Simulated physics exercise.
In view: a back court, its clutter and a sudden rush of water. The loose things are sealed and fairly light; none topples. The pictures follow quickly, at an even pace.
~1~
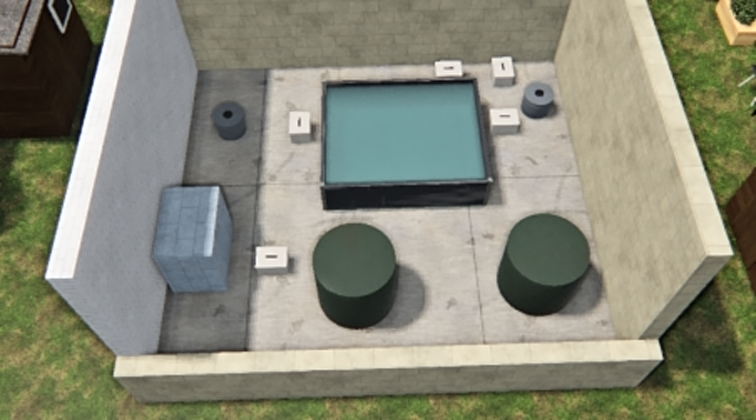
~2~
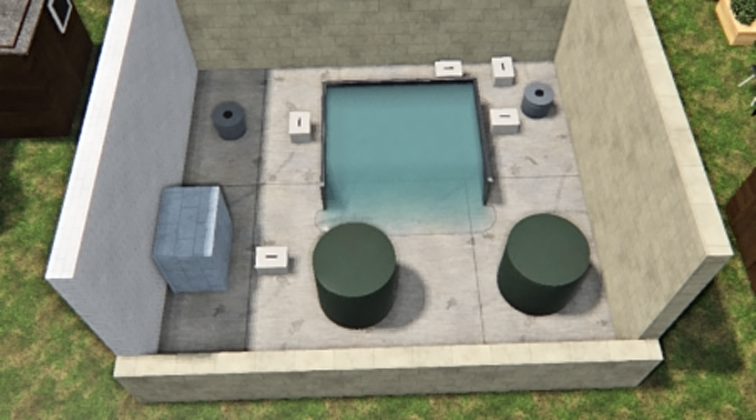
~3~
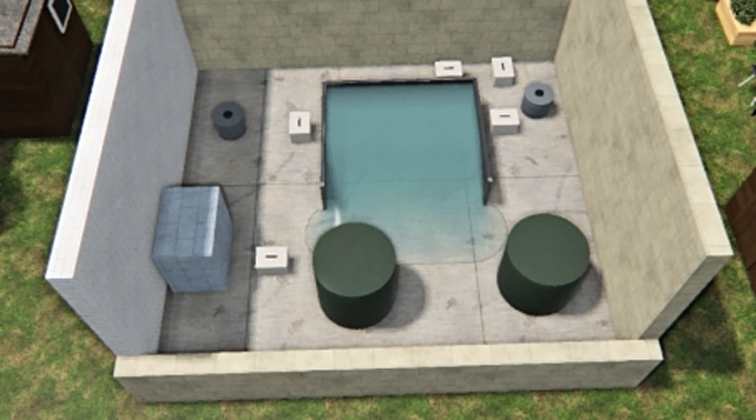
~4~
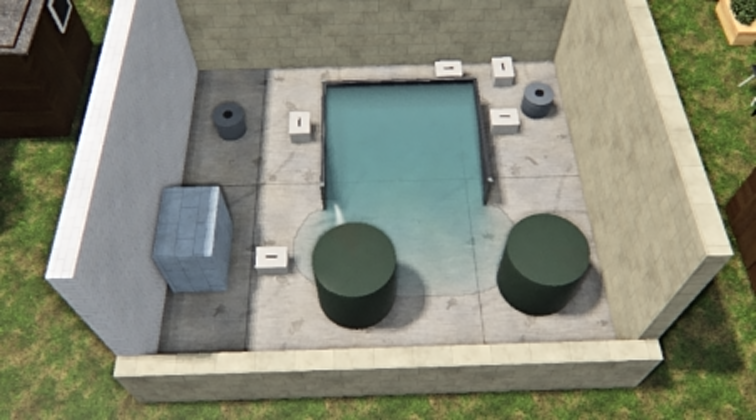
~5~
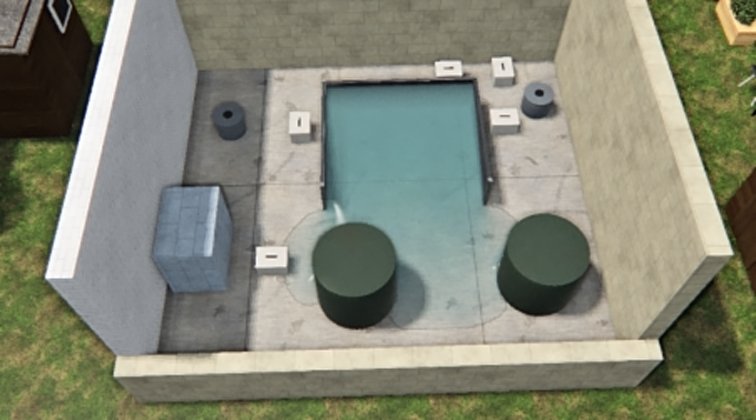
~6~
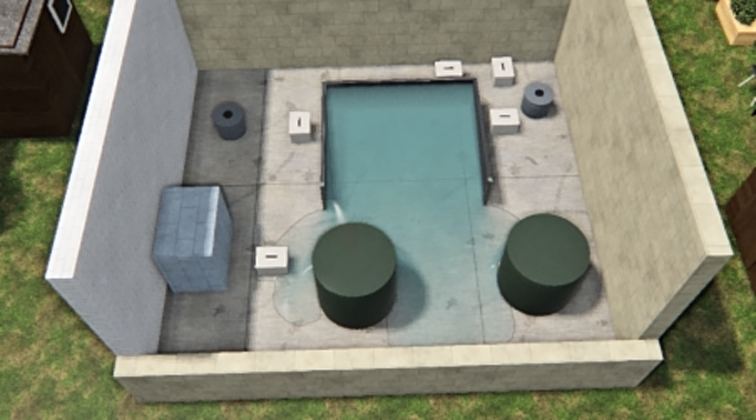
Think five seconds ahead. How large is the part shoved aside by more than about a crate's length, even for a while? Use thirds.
That comes to one to two thirds.
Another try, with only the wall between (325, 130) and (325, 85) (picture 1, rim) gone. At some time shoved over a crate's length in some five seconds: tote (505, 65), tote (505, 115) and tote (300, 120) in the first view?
In that order: Short of that, under that, moved that far.
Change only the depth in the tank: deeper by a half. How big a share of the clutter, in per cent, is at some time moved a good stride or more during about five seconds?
Near 90 in a hundred.
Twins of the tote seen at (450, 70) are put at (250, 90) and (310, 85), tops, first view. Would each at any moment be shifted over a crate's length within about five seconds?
As listed: Under that, less than that.
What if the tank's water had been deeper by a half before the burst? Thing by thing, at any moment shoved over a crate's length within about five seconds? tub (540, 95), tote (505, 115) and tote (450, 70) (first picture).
In turn: That far or more, yes, pushed that far.
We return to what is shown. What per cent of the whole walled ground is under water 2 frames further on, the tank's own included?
Near 40 in a hundred.
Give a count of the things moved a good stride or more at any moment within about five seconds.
That makes 3.
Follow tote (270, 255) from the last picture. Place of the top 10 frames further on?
Around (240, 252).
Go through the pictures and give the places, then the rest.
The first picture shows a tote at (449, 68), on the bottom; a tote at (300, 122), on the bottom; 0 of 7 have shifted.
The second picture shows a tote at (449, 68), on the bottom; a tote at (300, 122), on the bottom; 0 of 7 have shifted.
The third picture shows a tote at (449, 68) rests on the ground; a tote at (300, 122), on the bottom; 0 of 7 have shifted.
The fourth picture shows a tote at (449, 68), on the bottom; a tote at (300, 122), on the bottom; 0 of 7 have shifted.
The fifth picture shows a tote at (449, 68) rests on the ground; a tote at (300, 122), on the bottom; 0 of 7 have shifted.
The sixth picture shows a tote at (449, 68), on the bottom; a tote at (300, 122) rests on the ground; 0 of 7 have shifted.
A moment on, 0 of 7 are well off their spots; 0 afloat.
Next, 0 of 7 are well off their spots; 1 afloat.
Later, 0 of 7 are well off their spots; 1 afloat.
In the end, 3 of 7 are well off their spots, and 3 have been at some point; 4 afloat.
